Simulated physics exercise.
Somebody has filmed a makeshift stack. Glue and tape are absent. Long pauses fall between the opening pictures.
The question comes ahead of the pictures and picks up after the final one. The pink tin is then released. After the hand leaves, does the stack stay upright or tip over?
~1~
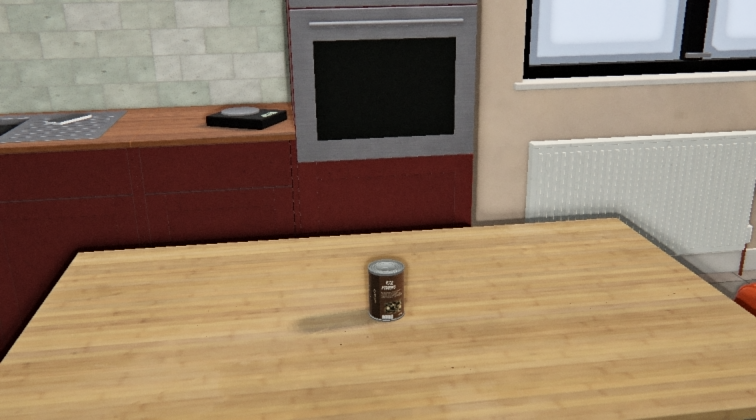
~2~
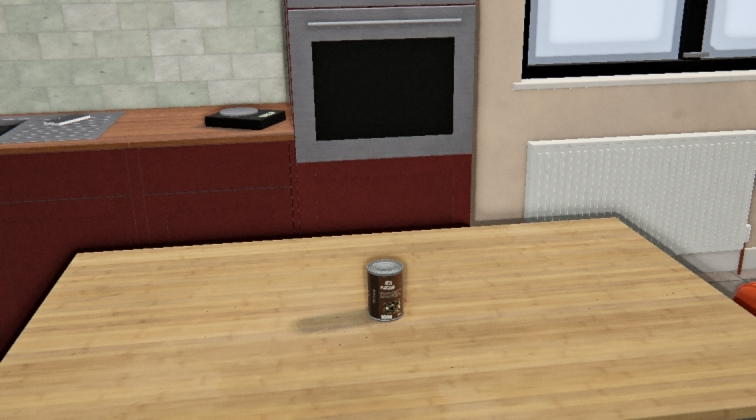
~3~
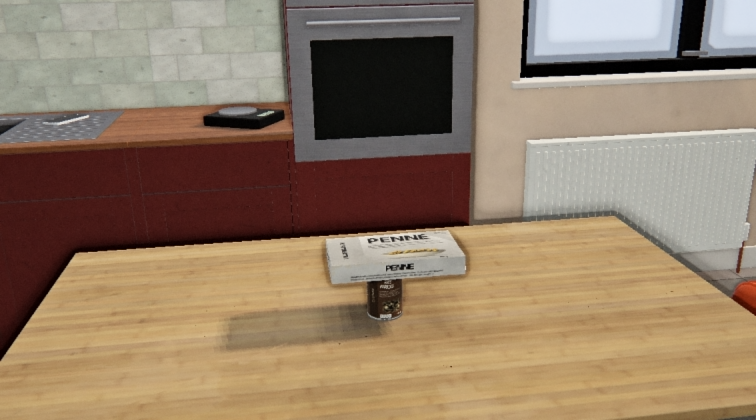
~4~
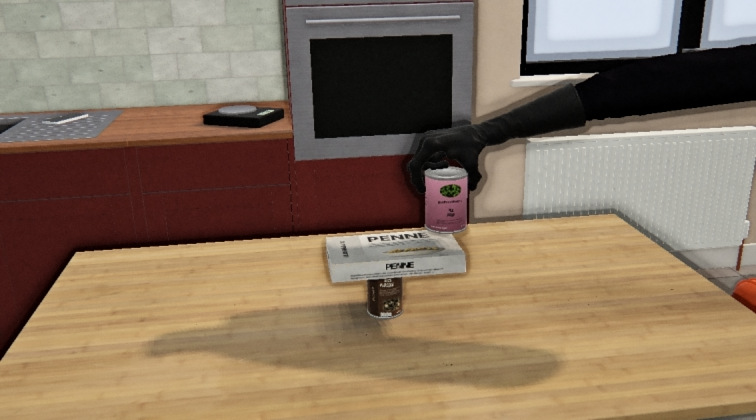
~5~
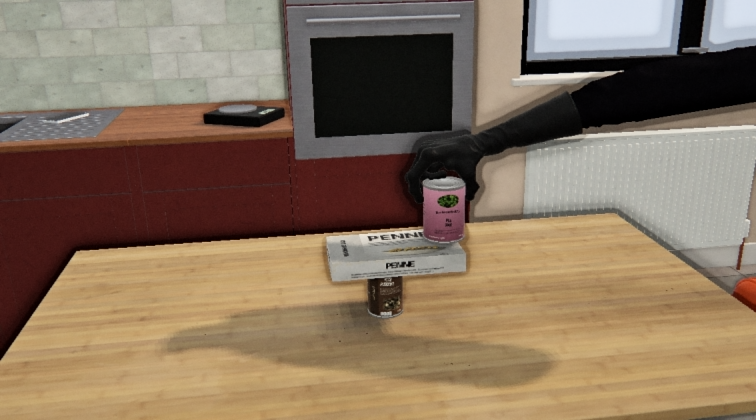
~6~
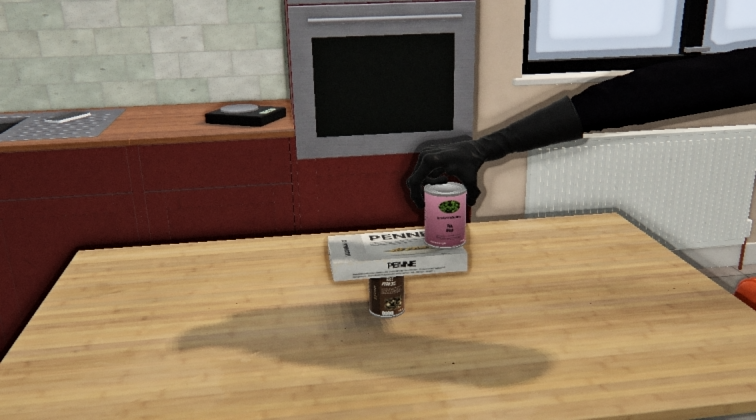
It tips over.
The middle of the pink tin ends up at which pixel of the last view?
Roughly pixel (516, 286) in the last picture.
Then, 0.30 s later than the last frame, pink tin now fallen; white packet tilted by 41°.
Then, 0.40 s later than the last frame, white packet tilted by 65°.
Then, 0.70 s later than the last frame, white packet tilted by 53°.
When it is over, fallen, pink tin and white packet; brown tin as before. End places, in pixels of the last picture, pink tin near (516, 286). The stack gives way.
